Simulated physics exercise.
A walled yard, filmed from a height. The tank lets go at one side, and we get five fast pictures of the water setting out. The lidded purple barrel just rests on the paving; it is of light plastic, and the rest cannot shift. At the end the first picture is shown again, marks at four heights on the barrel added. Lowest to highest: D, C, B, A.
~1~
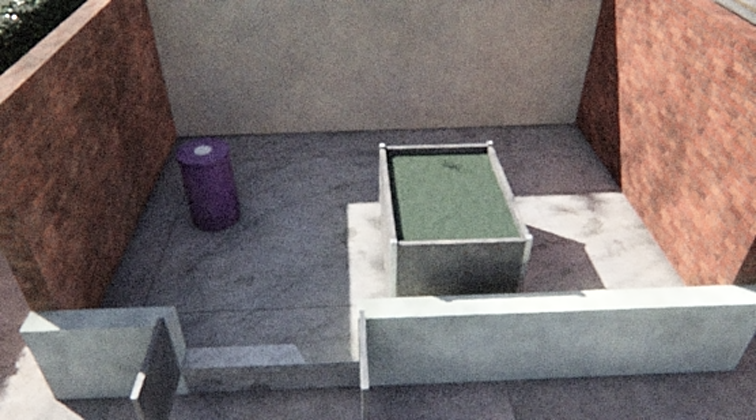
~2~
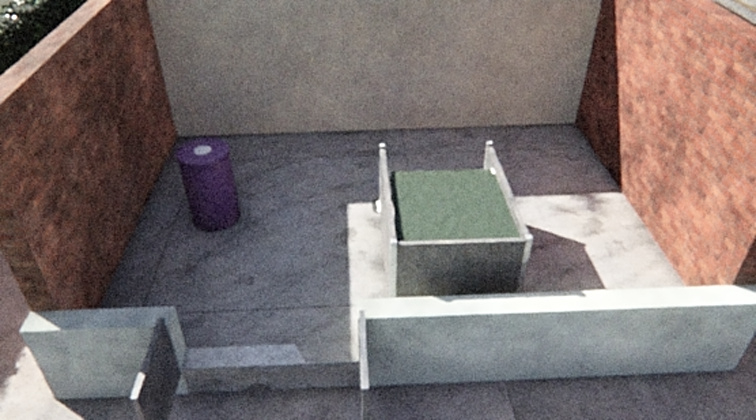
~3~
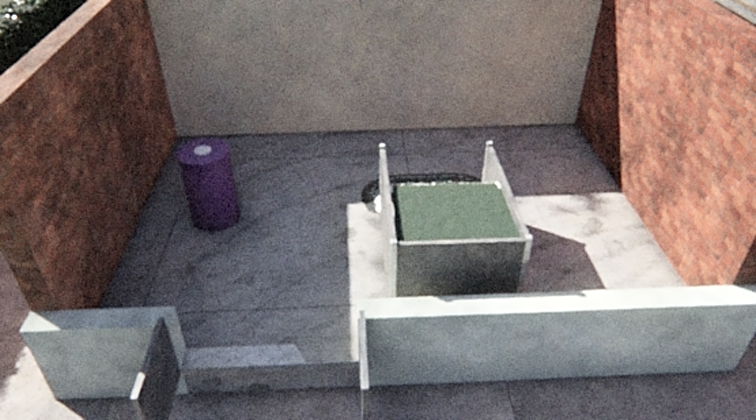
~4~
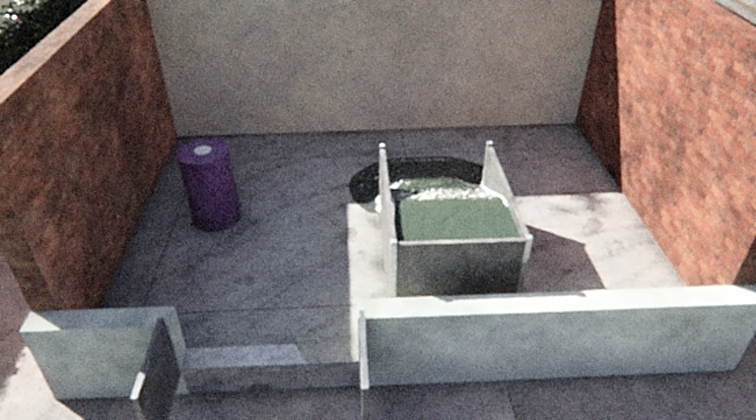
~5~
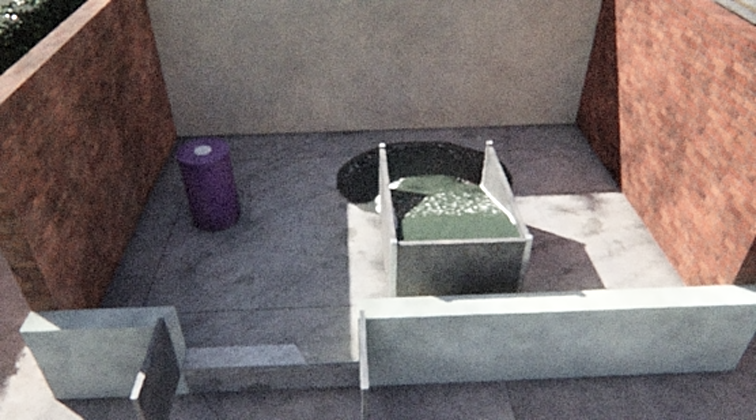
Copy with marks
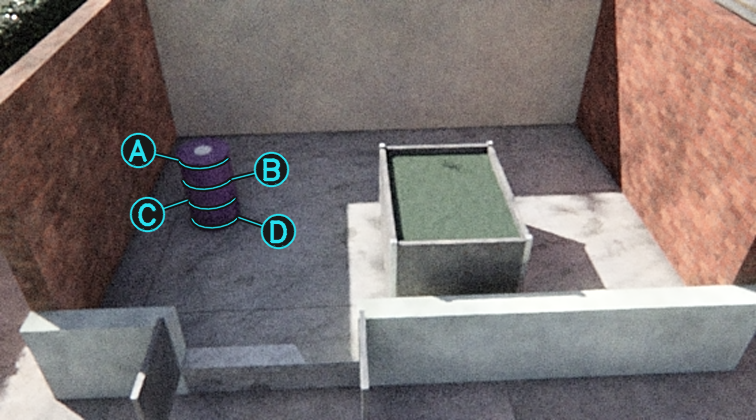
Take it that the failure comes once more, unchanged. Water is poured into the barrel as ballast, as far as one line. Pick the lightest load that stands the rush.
It is C.
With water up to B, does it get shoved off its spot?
No.
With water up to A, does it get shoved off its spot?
No, not at all.
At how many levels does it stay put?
Three.
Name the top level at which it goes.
It is D.
In cyan, A at (199, 168); B at (204, 189); C at (208, 209); D at (212, 227); from the bottom up D, C, B, A.
With A, it does not move.
With B, it does not move.
With C, it does not move.
With D, it is pushed about its own width away.
